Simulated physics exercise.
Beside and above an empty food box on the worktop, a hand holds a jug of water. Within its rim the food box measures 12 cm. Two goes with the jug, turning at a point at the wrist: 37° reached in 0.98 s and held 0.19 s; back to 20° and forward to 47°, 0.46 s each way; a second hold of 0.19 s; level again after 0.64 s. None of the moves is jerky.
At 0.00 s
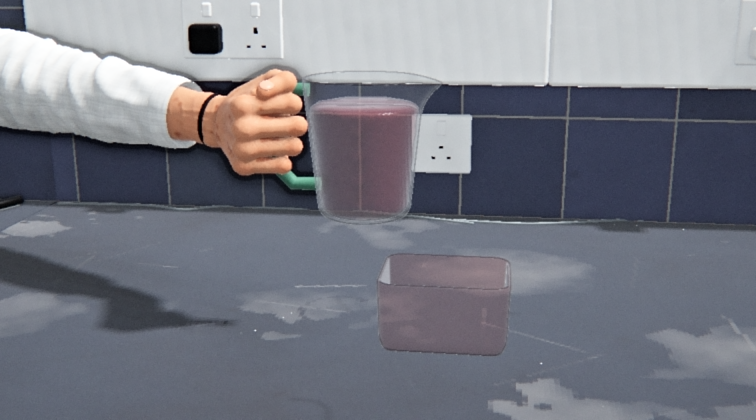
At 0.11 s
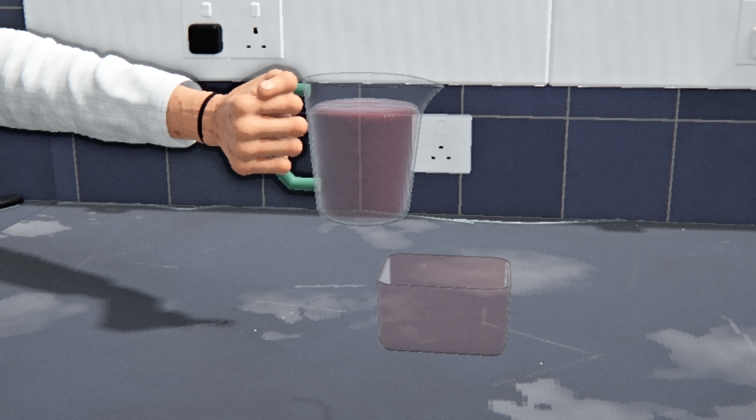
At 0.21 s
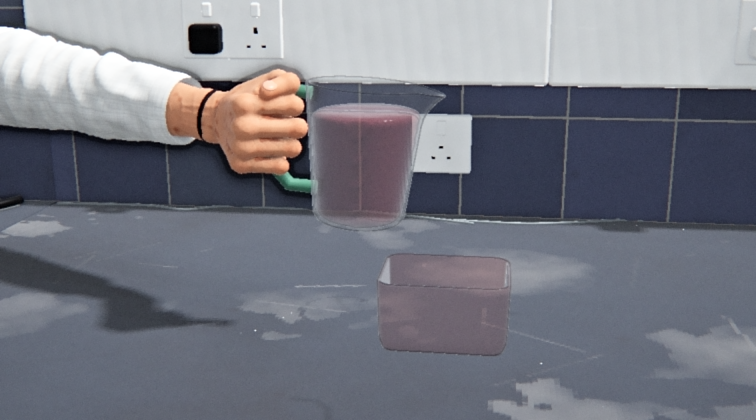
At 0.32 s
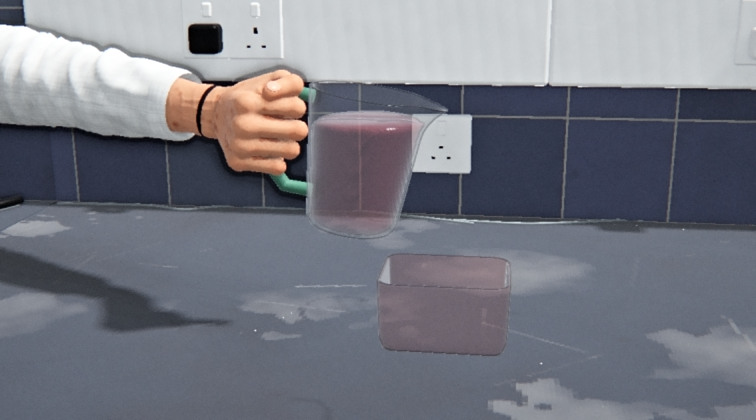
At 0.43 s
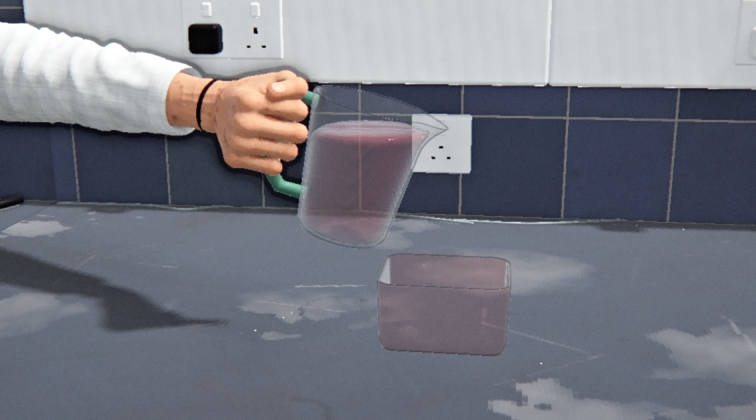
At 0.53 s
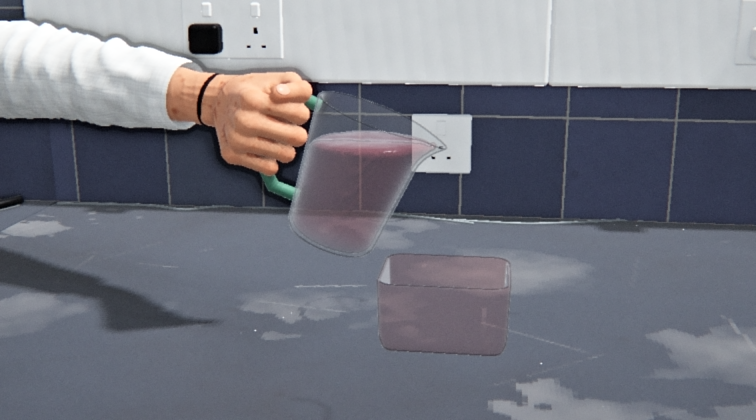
In the video, a hand holds a clear jug of pinkish liquid by its green handle above and beside an empty, see-through container on a worktop, then gradually tilts the jug to the right, the liquid's surface staying level.
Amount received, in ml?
Close to 180 millilitres.
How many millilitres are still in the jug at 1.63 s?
Around 600 ml.
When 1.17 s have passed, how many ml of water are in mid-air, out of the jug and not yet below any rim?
Around 25 ml at that moment.
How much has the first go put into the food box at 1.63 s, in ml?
Roughly 90 ml.
By 1.17 s the tilt is 37° and the food box has 55 ml, the jug 620 ml, and 0 ml is on the worktop.
By 1.63 s the tilt is 20° and the food box has 90 ml, the jug 600 ml, and 5 ml is on the worktop.
By 2.28 s the tilt is 47° and the food box has 135 ml, the jug 535 ml, and 5 ml is on the worktop.
By 2.74 s the tilt is 9° and the food box has 180 ml, the jug 510 ml, and 5 ml is on the worktop.
At rest the food box has 180 ml, the jug 510 ml, and 5 ml is on the worktop.
